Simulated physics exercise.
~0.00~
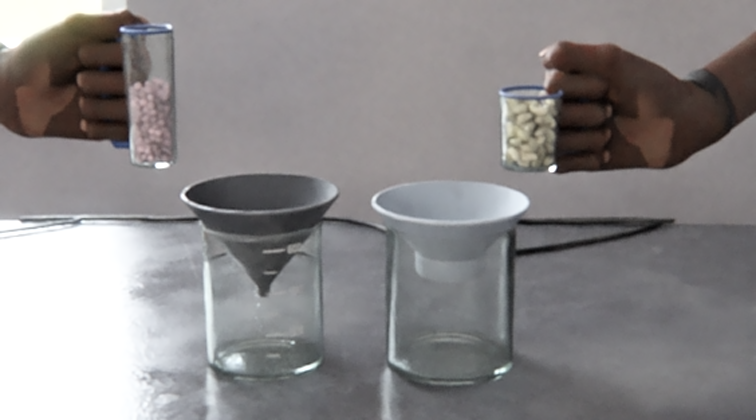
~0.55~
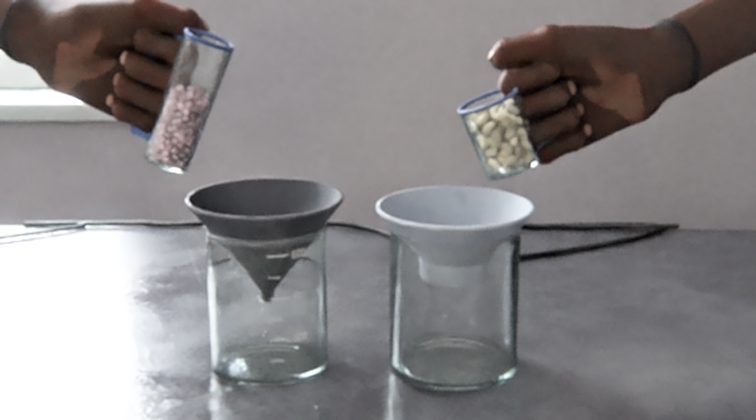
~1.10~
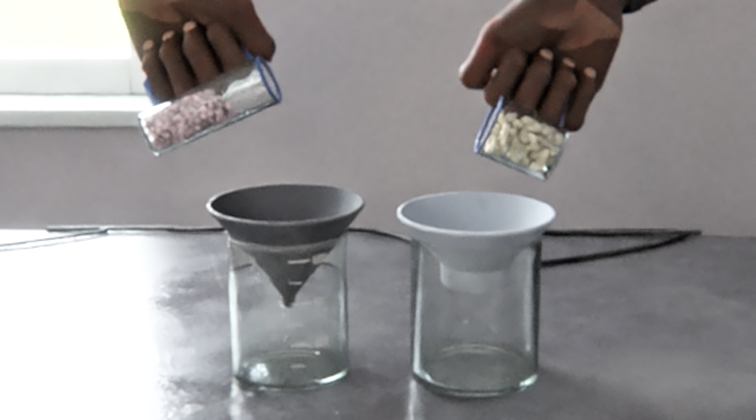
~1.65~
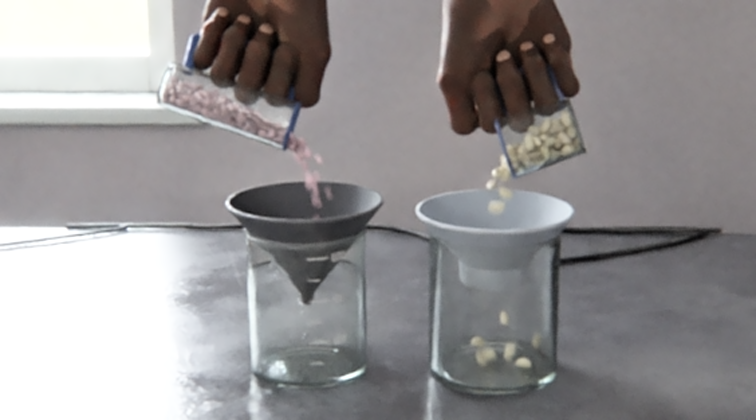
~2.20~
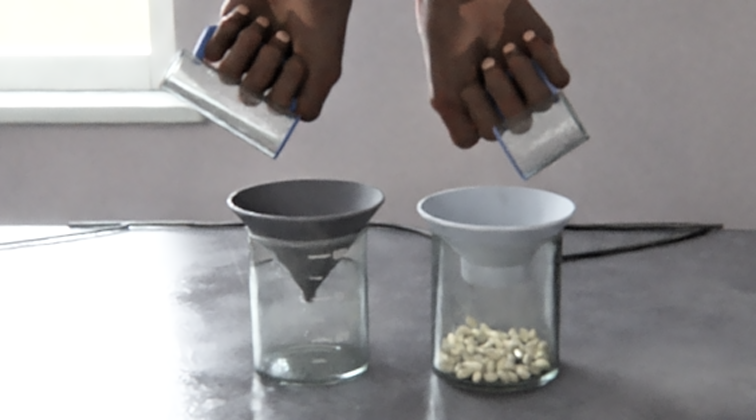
Two hands tipping glass cups over funnels, pink bits staying in the dark left funnel, pale beans dropping into the right jar.
